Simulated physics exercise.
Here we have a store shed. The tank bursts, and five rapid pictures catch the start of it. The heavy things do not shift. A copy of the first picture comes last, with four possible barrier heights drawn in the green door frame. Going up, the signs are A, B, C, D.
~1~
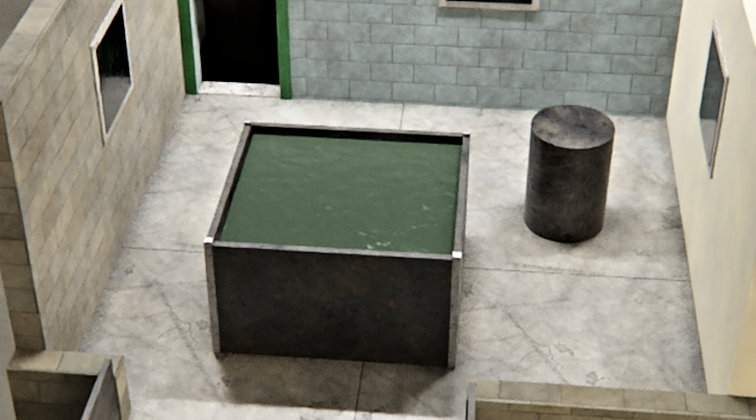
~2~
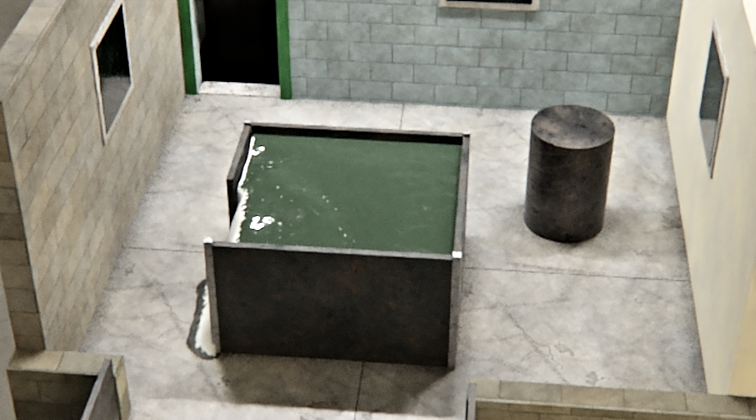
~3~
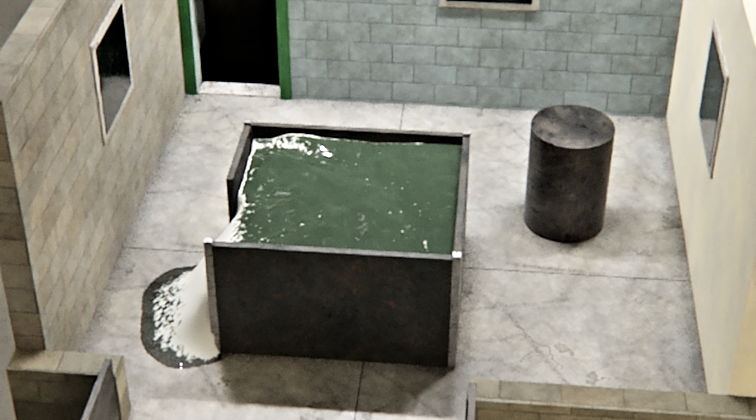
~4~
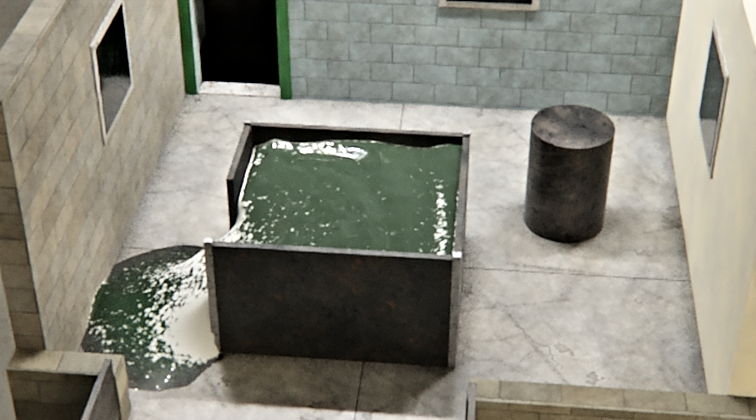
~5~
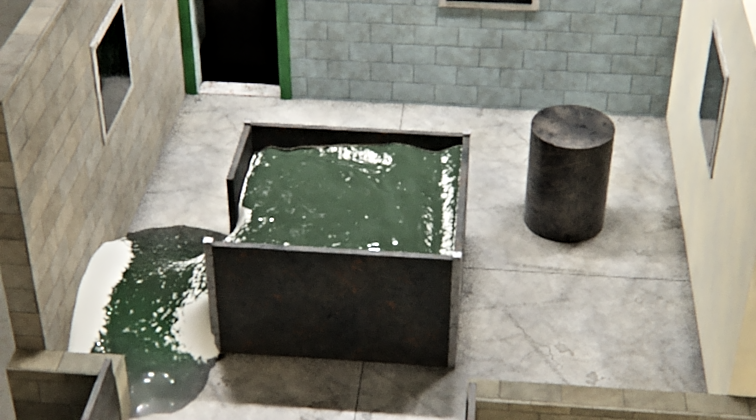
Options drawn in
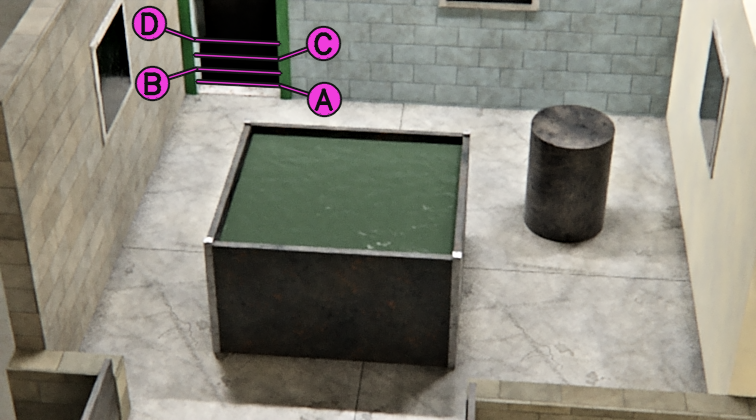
Green water pours from the tank's left side and spreads across the pale floor.
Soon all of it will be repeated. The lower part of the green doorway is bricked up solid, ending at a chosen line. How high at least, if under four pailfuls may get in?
Use mark B.
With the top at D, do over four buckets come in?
No, that is safe.
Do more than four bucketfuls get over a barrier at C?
No.
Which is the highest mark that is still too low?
It is A.
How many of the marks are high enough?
Three of the four.
In magenta, A at (238, 83); B at (238, 71); C at (237, 56); D at (236, 41); from the bottom up A, B, C, D.
With A, some 15 bucketfuls get in.
With B, a splash gets over, under a bucket.
With C, nothing gets over.
With D, nothing gets over.
